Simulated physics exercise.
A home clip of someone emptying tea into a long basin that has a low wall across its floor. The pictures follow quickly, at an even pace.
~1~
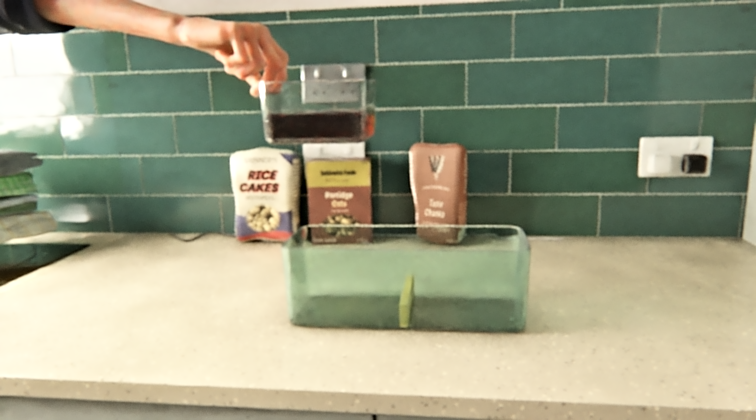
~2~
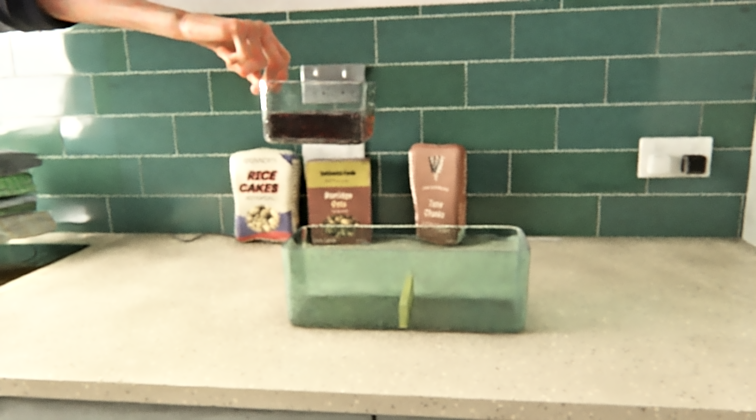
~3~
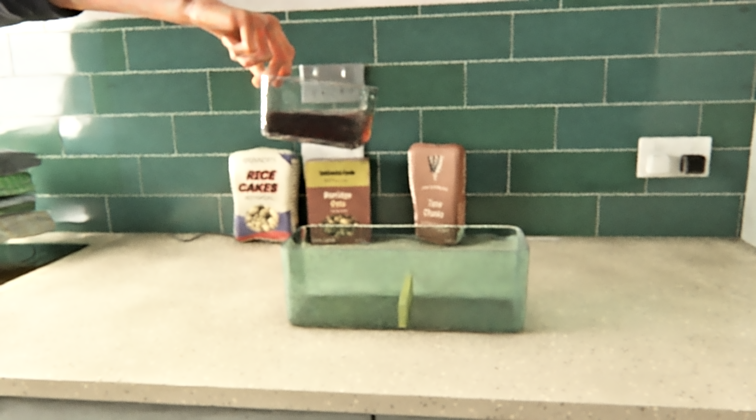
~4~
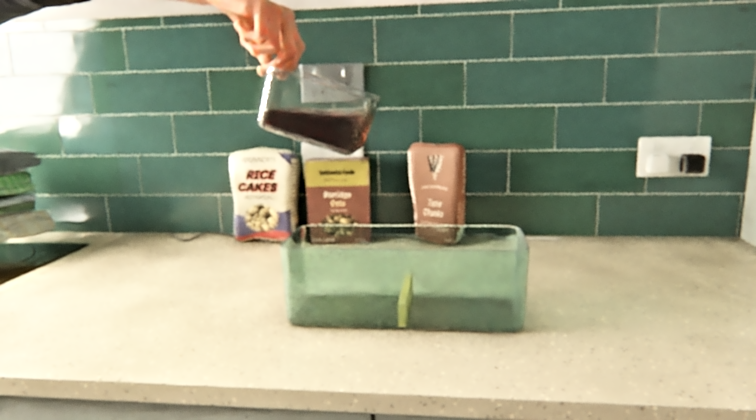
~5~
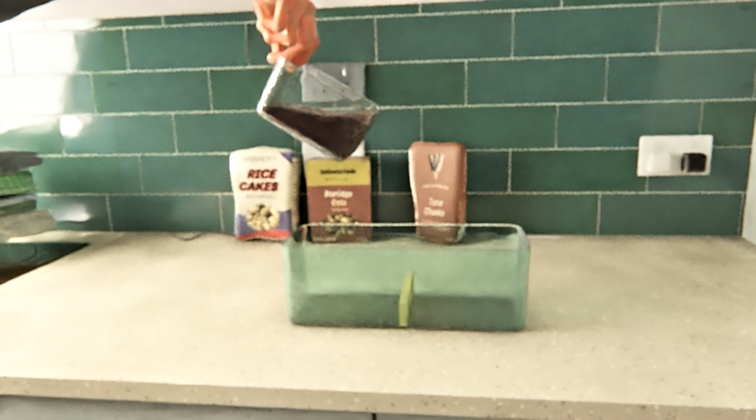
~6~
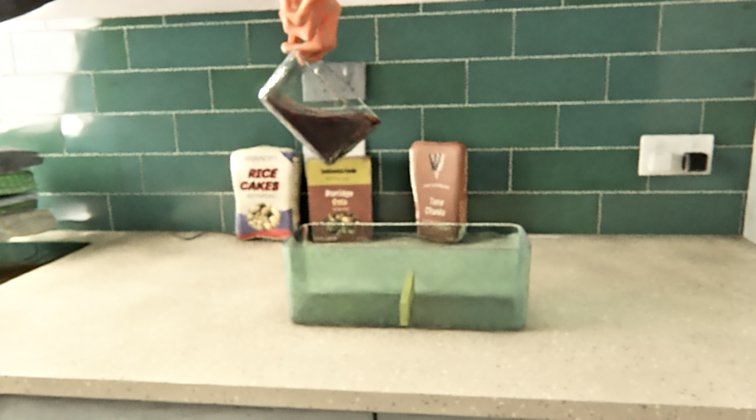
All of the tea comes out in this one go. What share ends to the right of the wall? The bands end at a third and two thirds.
The share right of the wall is between a third and two thirds.
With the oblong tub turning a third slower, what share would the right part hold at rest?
Roughly 55 in a hundred.
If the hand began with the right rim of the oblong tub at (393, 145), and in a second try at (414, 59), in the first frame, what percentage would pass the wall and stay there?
About 65 and 85 per cent.
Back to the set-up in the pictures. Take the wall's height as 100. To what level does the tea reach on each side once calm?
Left about 30, right about 40.
A moment on, the oblong tub is tipped on its side and 27 per cent is still to pour, 1 is left of the wall and 19 right of it.
Next, the oblong tub is tipped on its side and 13 per cent is still to pour, 23 is left of the wall and 55 right of it.
Then the oblong tub is tipped on its side and 3 per cent is still to pour, 36 is left of the wall and 52 right of it.
Later the oblong tub is tipped on its side and 0 per cent is still to pour, 42 is left of the wall and 53 right of it.
Finally, 44 per cent lies left of the wall, 54 right of it and 2 outside.
